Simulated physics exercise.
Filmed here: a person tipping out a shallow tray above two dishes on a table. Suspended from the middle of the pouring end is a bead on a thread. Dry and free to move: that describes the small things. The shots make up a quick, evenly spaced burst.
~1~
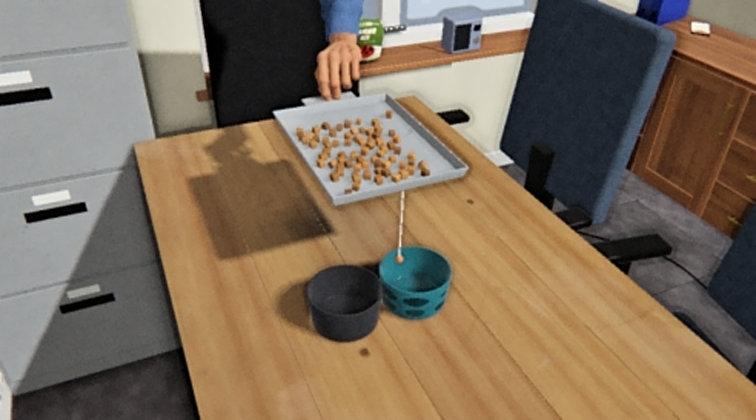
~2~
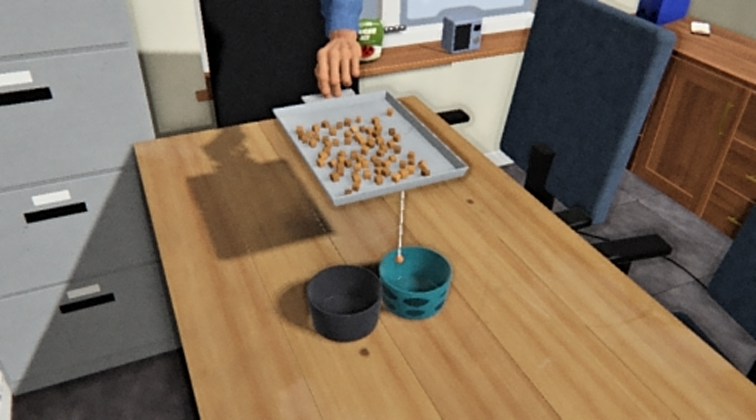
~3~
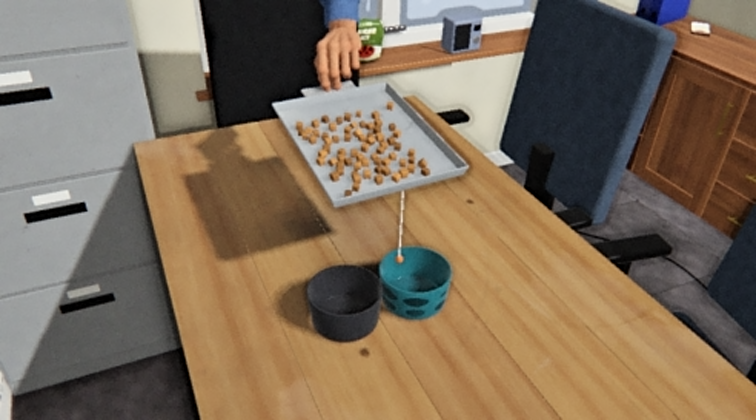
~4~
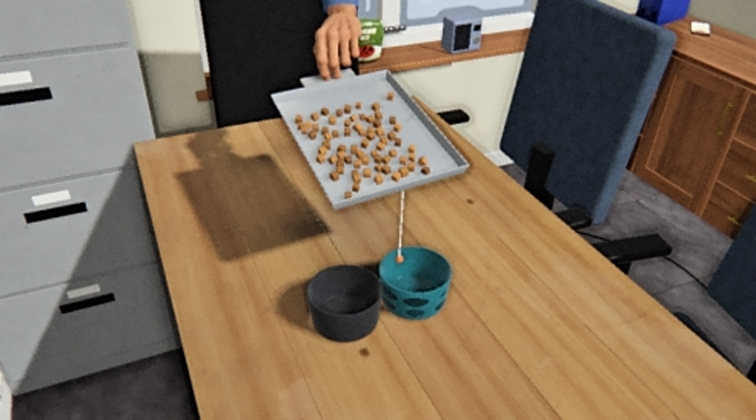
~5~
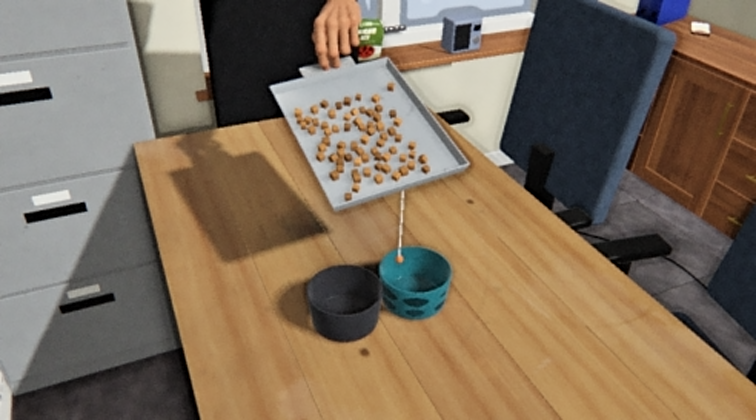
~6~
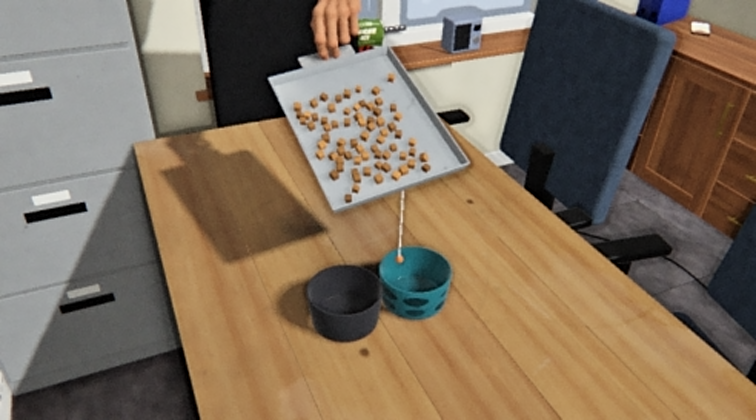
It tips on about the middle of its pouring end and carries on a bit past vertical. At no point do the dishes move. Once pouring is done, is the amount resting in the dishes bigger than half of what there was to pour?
Yes, it is over half.
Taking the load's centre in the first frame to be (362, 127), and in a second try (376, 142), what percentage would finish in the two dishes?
You'd get near 80 percent first and near 90 percent after that.
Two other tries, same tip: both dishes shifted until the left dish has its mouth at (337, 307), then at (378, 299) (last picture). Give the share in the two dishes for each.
First placement: Some 80 %; second placement: Some 50 %.
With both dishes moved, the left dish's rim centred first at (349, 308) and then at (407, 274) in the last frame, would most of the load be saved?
First try: Higher than half; second try: Lower than half.
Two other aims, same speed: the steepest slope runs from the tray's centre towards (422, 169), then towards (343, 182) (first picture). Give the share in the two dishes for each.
Respectively 30 and 70 in a hundred.
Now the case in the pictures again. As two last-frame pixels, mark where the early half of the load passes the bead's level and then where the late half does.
Roughly at (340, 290) first, and then at (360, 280).
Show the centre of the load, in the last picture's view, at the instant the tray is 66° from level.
The middle of the load sits near (356, 179).
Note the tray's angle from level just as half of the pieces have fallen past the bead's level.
The tilt then is about 120°.
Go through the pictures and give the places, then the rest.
The first frame shows corners of the pouring end near (335, 196) and (464, 167), level; middle of the load near (365, 152), brown sugar cubes; left dish near (359, 326); right dish near (431, 304); bead on its thread near (399, 259).
The second frame shows corners of the pouring end near (335, 196) and (464, 166), level; middle of the load near (365, 151).
The third frame shows corners of the pouring end near (335, 198) and (464, 165), tipped barely, lowest at the left corner; middle of the load near (365, 148).
The fourth frame shows corners of the pouring end near (335, 201) and (464, 164), tipped a little, lowest at the left corner; middle of the load near (365, 144).
The fifth frame shows corners of the pouring end near (335, 203) and (465, 163), tipped a little, lowest at the left corner; middle of the load near (365, 140).
The sixth frame shows corners of the pouring end near (335, 206) and (465, 162), tipped clearly, lowest at the left corner; middle of the load near (365, 136); left dish near (359, 326); right dish near (431, 304).
Shortly afterwards, tray tipped steeply; all but a few on the tray; only a few in the air.
Next, tray tipped past a quarter turn; the bulk on the tray; a little in the left dish; only a few outside both; only a few in the air.
Some moments later, tray tipped past a quarter turn; near two thirds in the left dish; a little in the right dish; near a third outside both.
In the end, tray tipped past a quarter turn; near two thirds in the left dish; a little in the right dish; near a third outside both.
